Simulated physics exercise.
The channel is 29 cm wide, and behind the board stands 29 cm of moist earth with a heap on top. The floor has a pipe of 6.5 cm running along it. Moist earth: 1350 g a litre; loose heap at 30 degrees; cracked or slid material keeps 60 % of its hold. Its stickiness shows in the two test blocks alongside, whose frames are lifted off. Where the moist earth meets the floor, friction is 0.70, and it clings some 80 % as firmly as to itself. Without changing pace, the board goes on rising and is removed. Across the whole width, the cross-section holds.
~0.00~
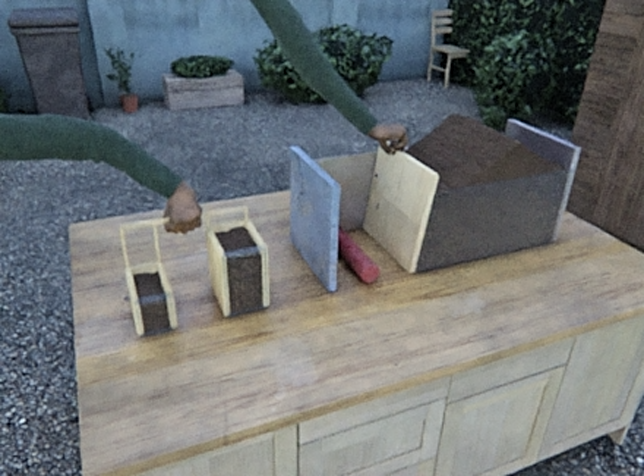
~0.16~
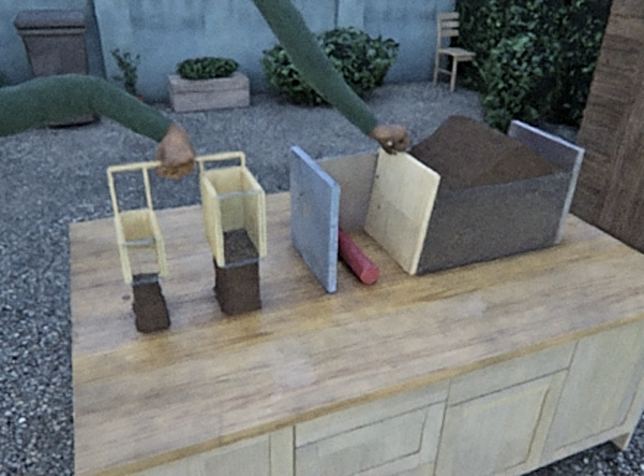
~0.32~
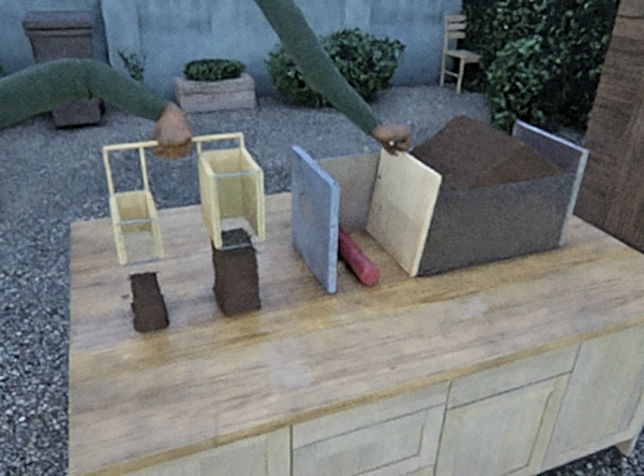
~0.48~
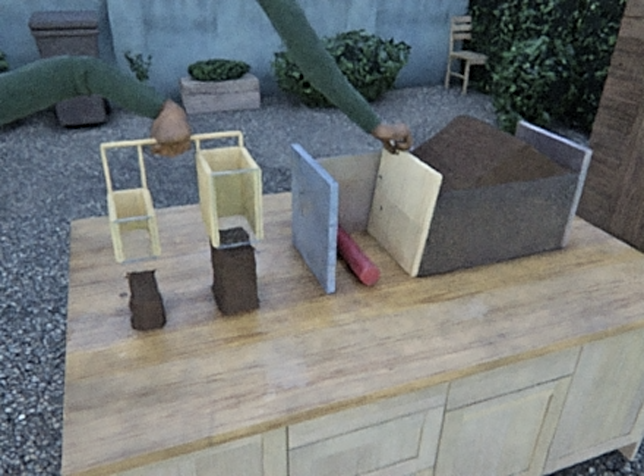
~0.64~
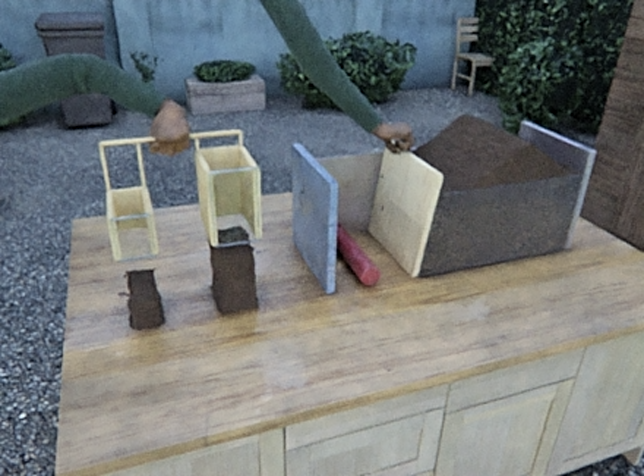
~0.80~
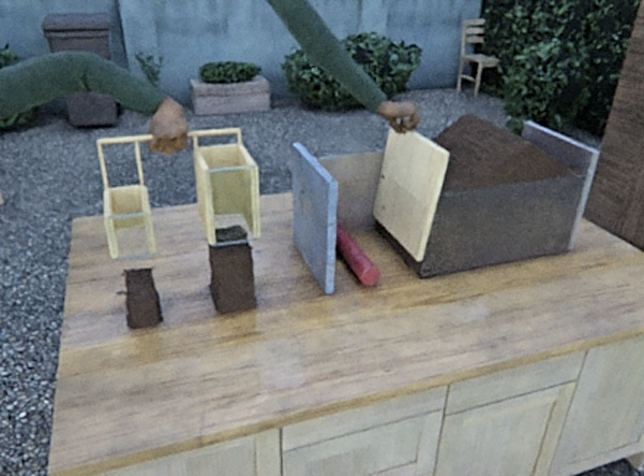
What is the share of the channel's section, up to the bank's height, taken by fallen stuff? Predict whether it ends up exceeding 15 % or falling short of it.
It falls short of 15 %.
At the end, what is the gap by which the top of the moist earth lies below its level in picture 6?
Measured change: Some 0.0 cm.
After 1.02 s, the face still stands, with nothing on top of the pipe; the channel is 0 % full.
After 1.29 s, the face still stands, with nothing on top of the pipe; the channel is 0 % full.
After 1.56 s, the face still stands, with nothing on top of the pipe; the channel is 0 % full.
After 1.82 s, the face still stands, with nothing on top of the pipe; the channel is 0 % full.
After 1.87 s, the face still stands, with nothing on top of the pipe; the channel is 0 % full.
